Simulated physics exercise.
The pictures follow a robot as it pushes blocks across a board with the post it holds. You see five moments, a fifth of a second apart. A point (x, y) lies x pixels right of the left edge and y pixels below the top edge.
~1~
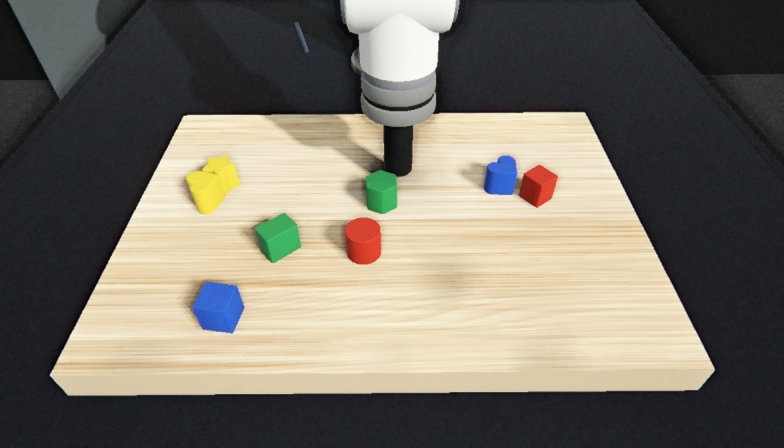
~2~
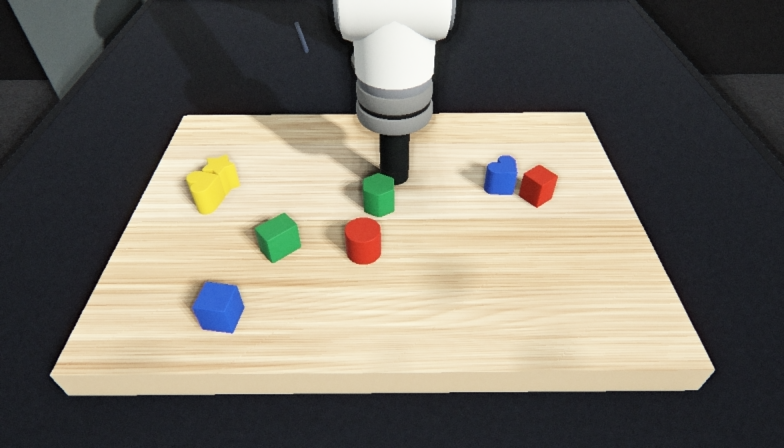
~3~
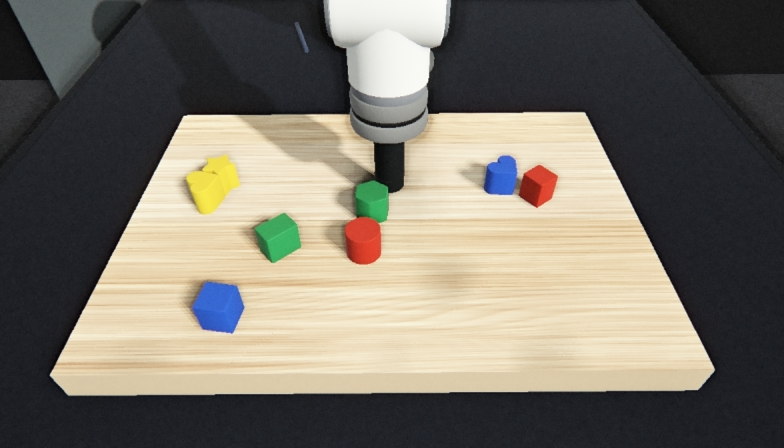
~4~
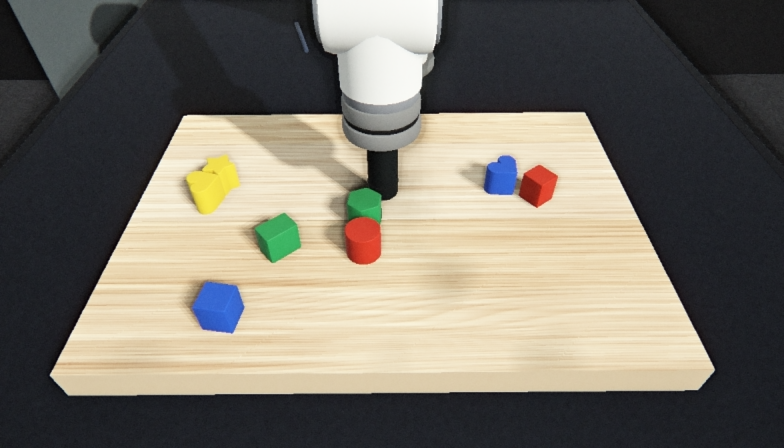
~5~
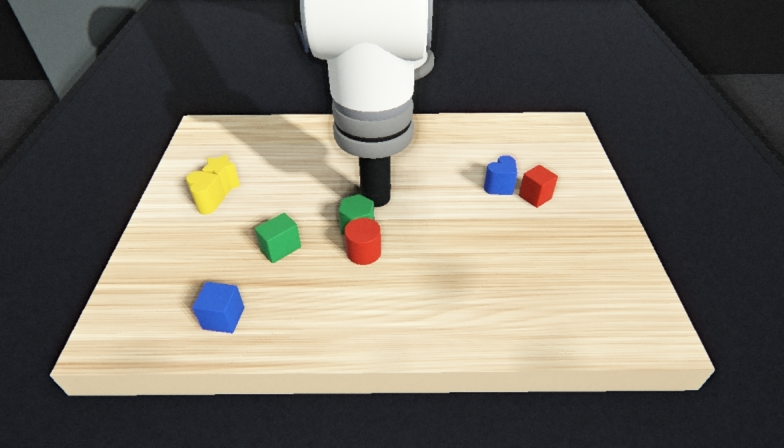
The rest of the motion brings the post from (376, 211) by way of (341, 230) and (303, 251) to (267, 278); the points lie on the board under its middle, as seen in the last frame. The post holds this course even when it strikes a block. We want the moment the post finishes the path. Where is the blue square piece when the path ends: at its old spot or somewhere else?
Once the post is done, the blue square piece remains in the old spot.
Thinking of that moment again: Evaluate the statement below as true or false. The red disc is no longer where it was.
True.
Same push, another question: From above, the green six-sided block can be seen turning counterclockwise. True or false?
It is true.
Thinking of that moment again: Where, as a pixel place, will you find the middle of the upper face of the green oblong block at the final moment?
(241, 237)
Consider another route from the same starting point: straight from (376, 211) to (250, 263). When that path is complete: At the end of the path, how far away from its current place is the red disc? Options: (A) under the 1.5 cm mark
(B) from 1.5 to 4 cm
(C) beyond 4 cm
The answer is A.
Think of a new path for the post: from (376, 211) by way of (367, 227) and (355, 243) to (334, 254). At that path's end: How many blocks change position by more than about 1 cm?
Two of them.
The first path, step by step. One third of the way, post (338, 218); green six-sided block (322, 229), turned 25° anticlockwise; red disc (358, 239).
Two thirds of the way, post (300, 238); green oblong block (262, 229), turned 20° clockwise; green six-sided block (295, 255), turned 70° anticlockwise; red disc (358, 239).
At the end, post (264, 266); blue square piece still; green oblong block (241, 237), turned 85° clockwise; green six-sided block (282, 276), turned 150° anticlockwise; red disc (358, 239).
